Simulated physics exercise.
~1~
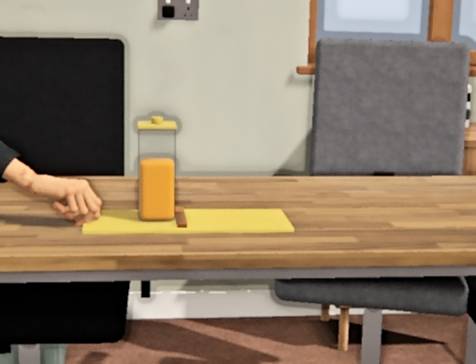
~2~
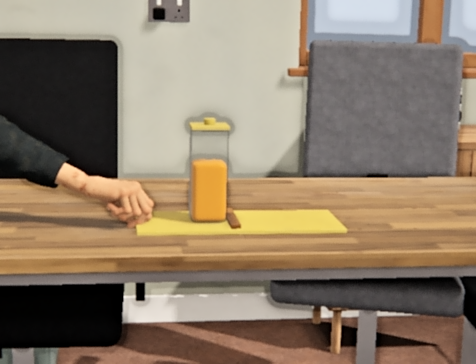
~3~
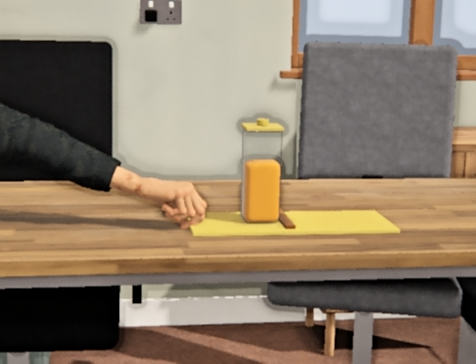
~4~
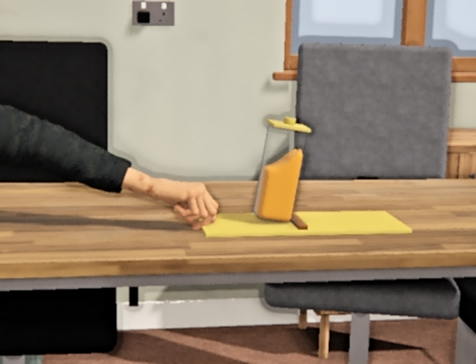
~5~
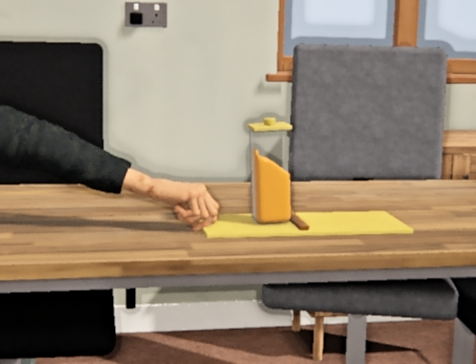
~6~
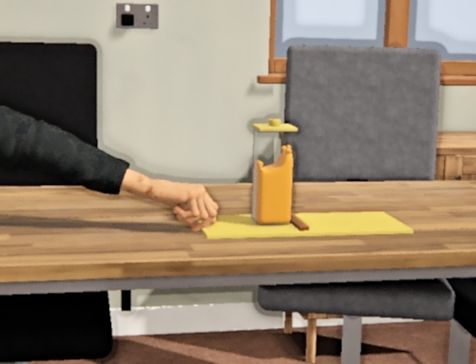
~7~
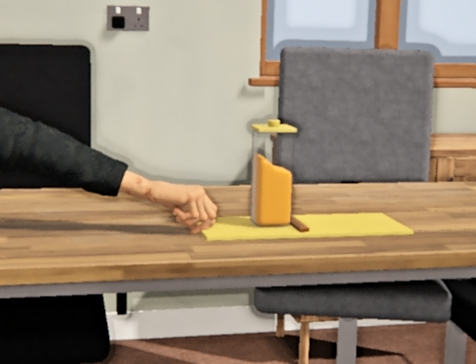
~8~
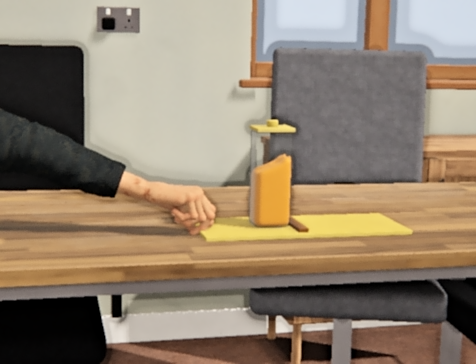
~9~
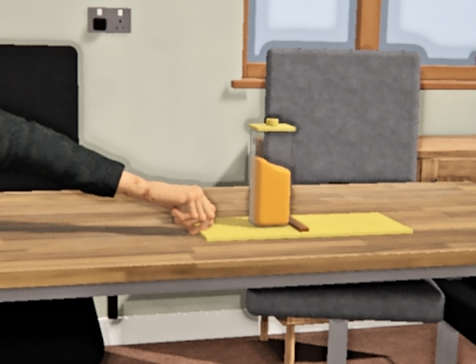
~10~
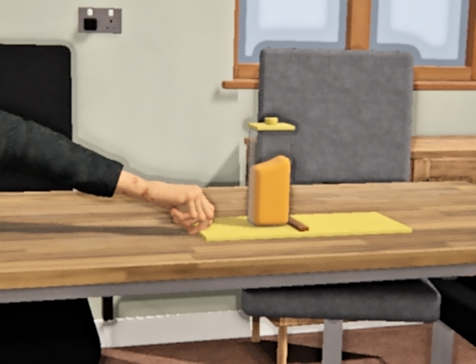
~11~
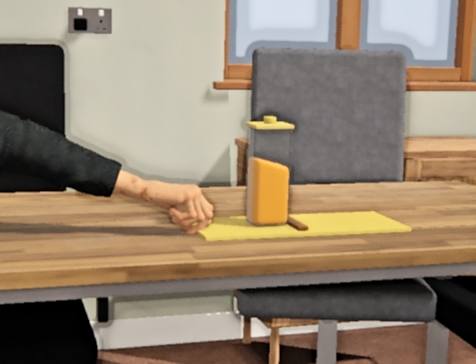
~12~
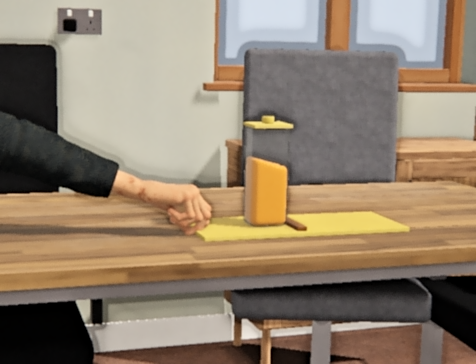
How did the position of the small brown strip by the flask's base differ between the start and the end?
At the start the strip was left of the grey chair, and by the end it was farther right along the table, in front of that chair.
